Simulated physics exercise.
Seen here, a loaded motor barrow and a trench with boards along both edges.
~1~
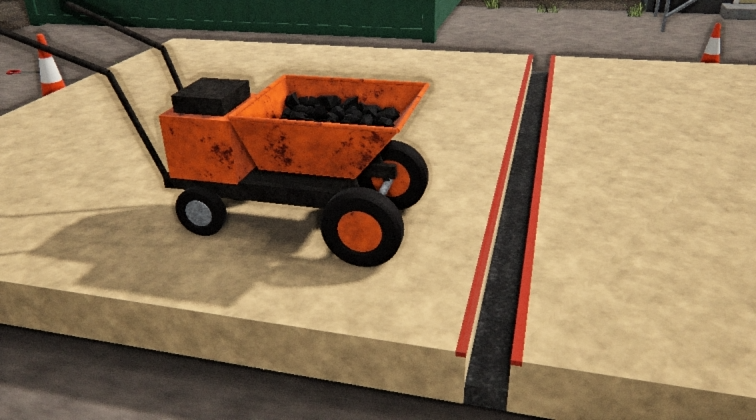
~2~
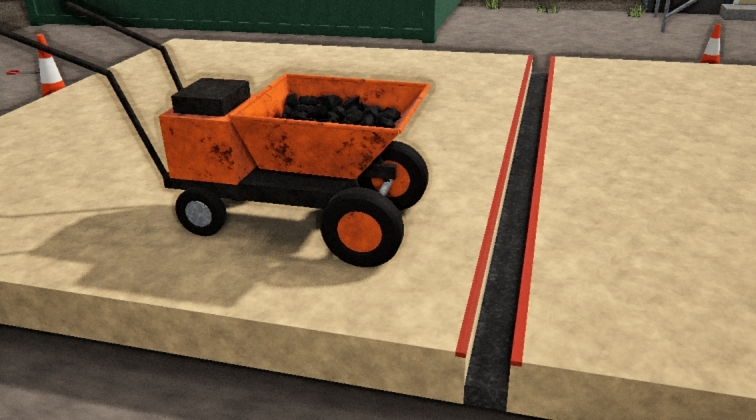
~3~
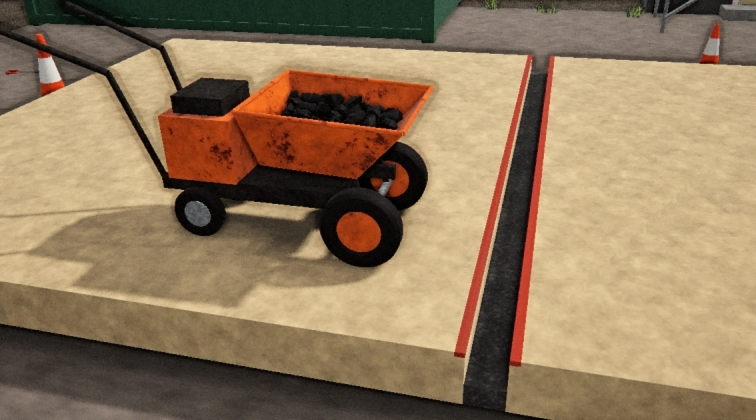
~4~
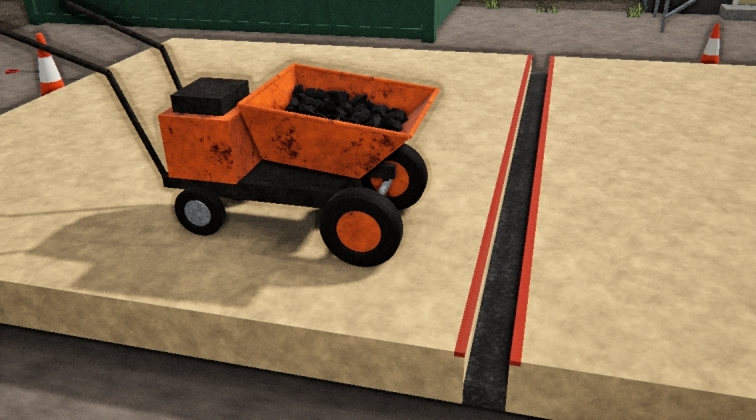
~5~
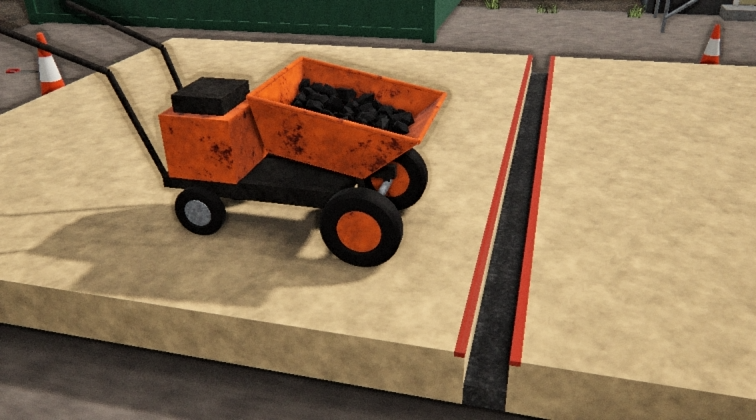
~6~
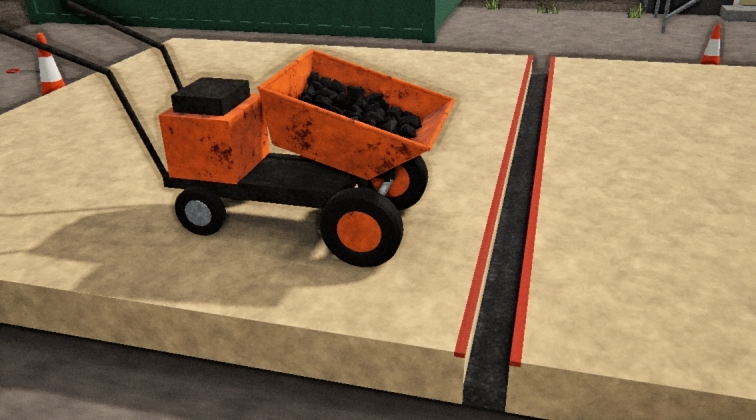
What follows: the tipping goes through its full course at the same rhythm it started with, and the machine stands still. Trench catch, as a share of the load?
The majority.
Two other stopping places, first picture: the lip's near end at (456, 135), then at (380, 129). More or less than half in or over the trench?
A minority at the first place, then a majority at the second.
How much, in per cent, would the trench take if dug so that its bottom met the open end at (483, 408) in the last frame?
80 %.
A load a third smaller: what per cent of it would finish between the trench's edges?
It would be around 90 per cent.
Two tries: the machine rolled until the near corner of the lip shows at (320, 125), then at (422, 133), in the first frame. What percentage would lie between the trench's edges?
It works out to 20 per cent in the first case and 40 per cent in the second.
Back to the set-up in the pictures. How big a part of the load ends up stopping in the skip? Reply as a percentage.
I reckon some 5 percent.
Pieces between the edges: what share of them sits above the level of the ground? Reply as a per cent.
Something like 30 in a hundred.
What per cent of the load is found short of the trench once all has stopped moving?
5 percent.
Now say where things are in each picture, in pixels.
Lip of the skip near (397, 131), level; top of the load near (337, 113), lumps of coal; first edge of the trench near (471, 308); far edge near (522, 315), the trench under half as wide as the skip, and about as deep as wide, in the first frame.
Lip of the skip near (399, 132), level; top of the load near (338, 113), in the second frame.
Lip of the skip near (403, 134), tipped barely; top of the load near (324, 111), in the third frame.
Lip of the skip near (409, 137), tipped a little; top of the load near (308, 112), in the fourth frame.
Lip of the skip near (418, 142), tipped a little; top of the load near (315, 108), in the fifth frame.
Lip of the skip near (428, 149), tipped clearly; top of the load near (323, 93); first edge of the trench near (470, 308); far edge near (521, 315), in the sixth frame.
Shortly afterwards, skip tipped steeply; the whole lot in the skip.
Next, skip tipped right over; all but a few in the skip; a little in or heaped over the trench; only a few beyond it.
Some moments later, skip tipped right over; a little in the skip; only a few short of the trench; near two thirds in or heaped over the trench; near a quarter beyond it.
In the end, skip tipped right over; a little in the skip; a little short of the trench; near two thirds in or heaped over the trench; near a quarter beyond it.
